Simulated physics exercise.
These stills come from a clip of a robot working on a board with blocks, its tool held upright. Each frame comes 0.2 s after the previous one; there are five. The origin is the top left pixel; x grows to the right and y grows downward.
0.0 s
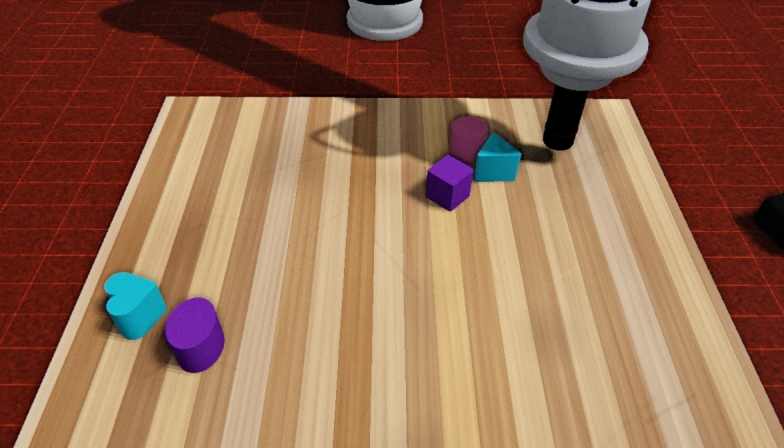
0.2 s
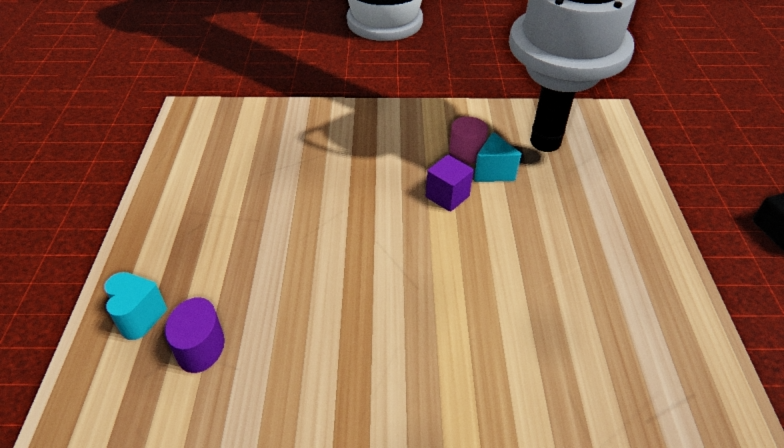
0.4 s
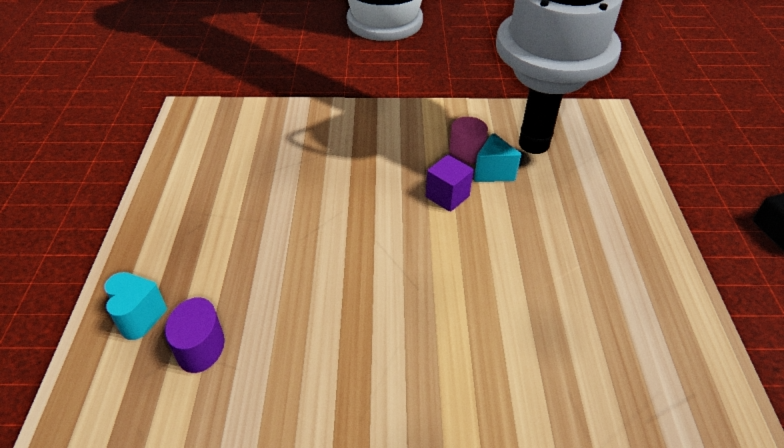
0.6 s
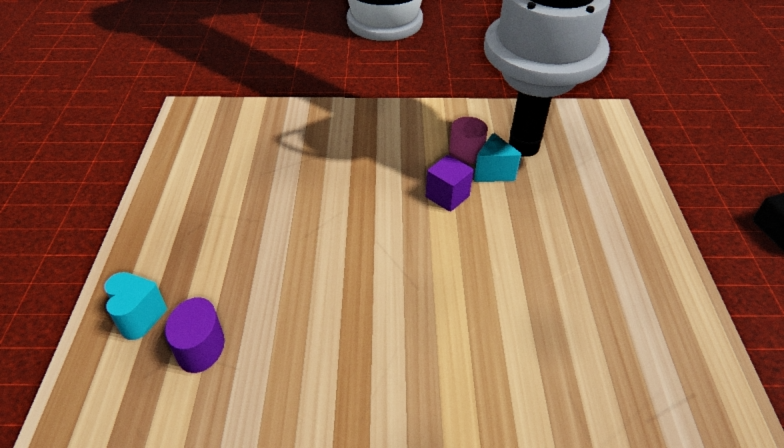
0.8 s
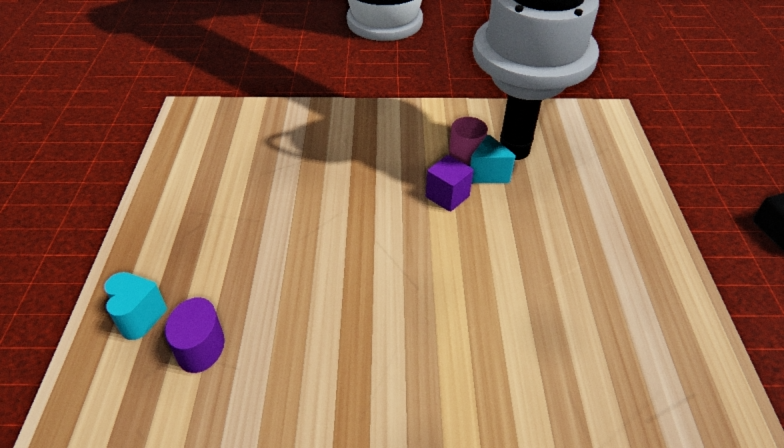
Robot arm with a black tip sliding left across a striped wooden board and nudging a turquoise triangular block slightly left.
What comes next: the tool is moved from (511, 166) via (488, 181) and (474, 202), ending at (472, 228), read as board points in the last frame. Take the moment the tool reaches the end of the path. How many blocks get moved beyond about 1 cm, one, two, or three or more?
Blocks that move over 1 cm: Two.
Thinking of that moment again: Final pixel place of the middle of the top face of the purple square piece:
Just about (429, 179).
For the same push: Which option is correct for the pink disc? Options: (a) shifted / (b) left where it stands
Option b.
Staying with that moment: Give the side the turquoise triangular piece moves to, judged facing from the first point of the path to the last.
It's pushed right.
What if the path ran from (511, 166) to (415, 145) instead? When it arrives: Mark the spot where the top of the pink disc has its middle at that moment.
I predict (396, 103).
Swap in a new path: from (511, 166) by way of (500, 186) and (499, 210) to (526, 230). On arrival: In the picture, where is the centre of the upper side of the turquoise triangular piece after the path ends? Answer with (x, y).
(470, 161)
The first path, step by step. One third of the way, tool at (490, 166); purple square piece at (440, 173), turned 15° anticlockwise; turquoise triangular piece at (463, 159), turned 25° clockwise.
Two thirds of the way, tool at (476, 188); purple square piece at (430, 179); turquoise triangular piece at (448, 164), turned 45° clockwise.
At the end, tool at (475, 213); purple square piece at (429, 179); pink disc in place; turquoise triangular piece at (448, 164), turned 45° clockwise.
